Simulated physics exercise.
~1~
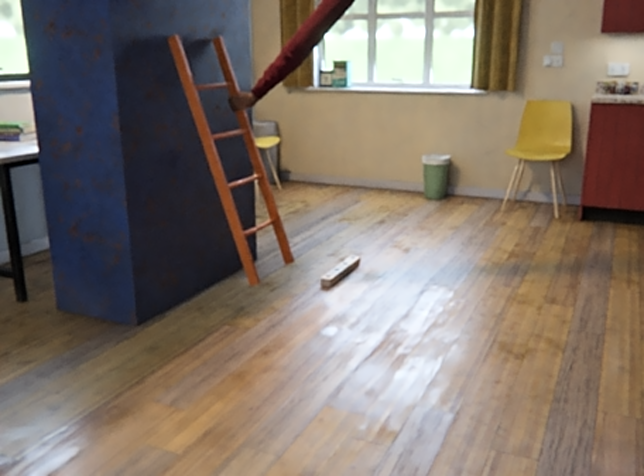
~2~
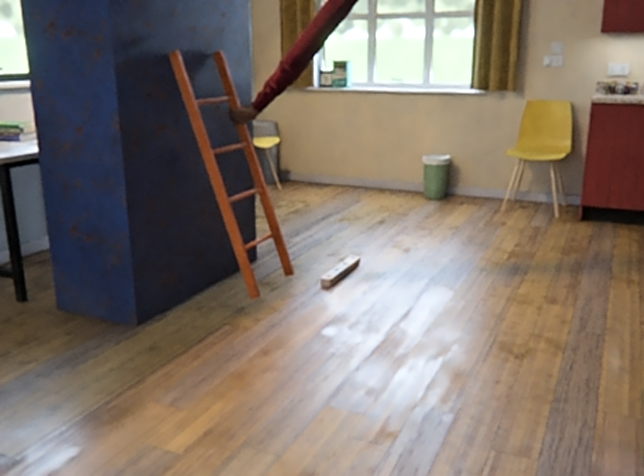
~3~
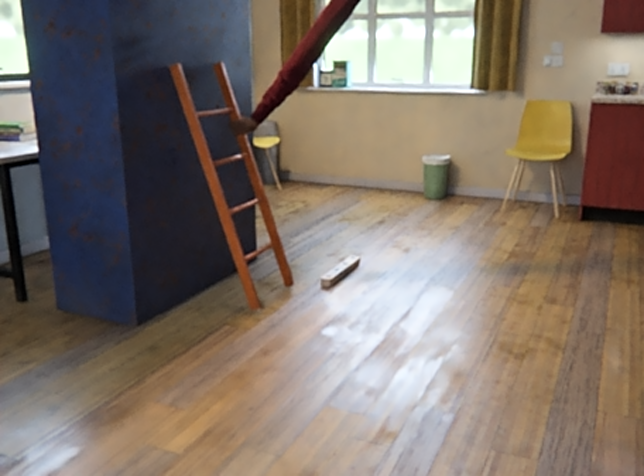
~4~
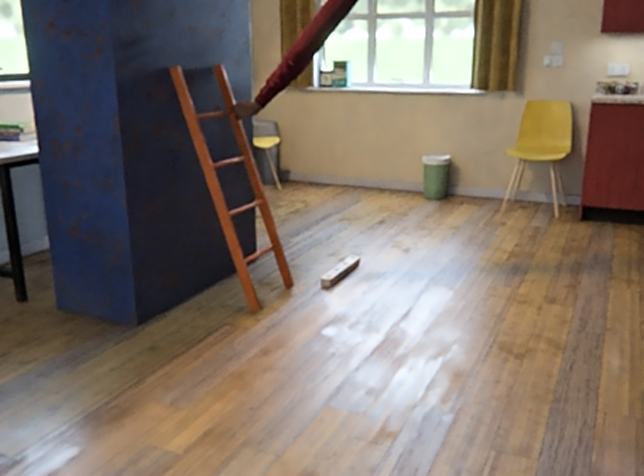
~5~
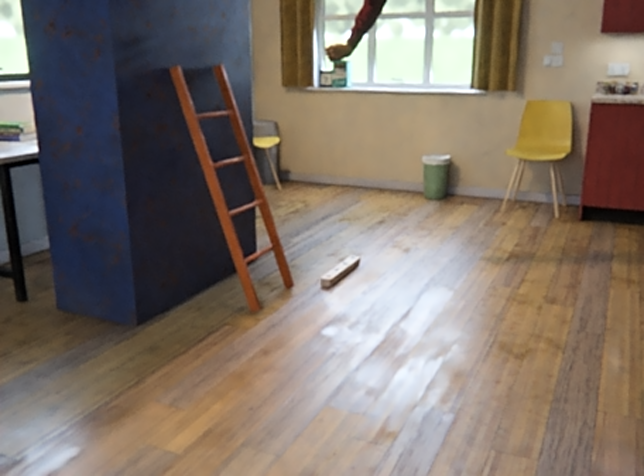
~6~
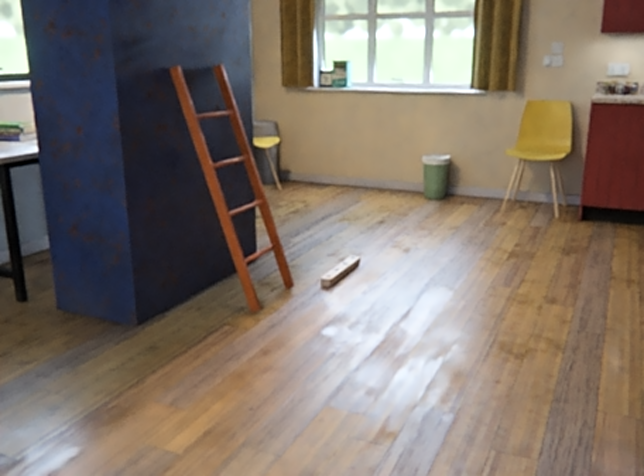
In a wood-floored room, a hand leans an orange ladder-like rack against a blue cupboard, then withdraws.
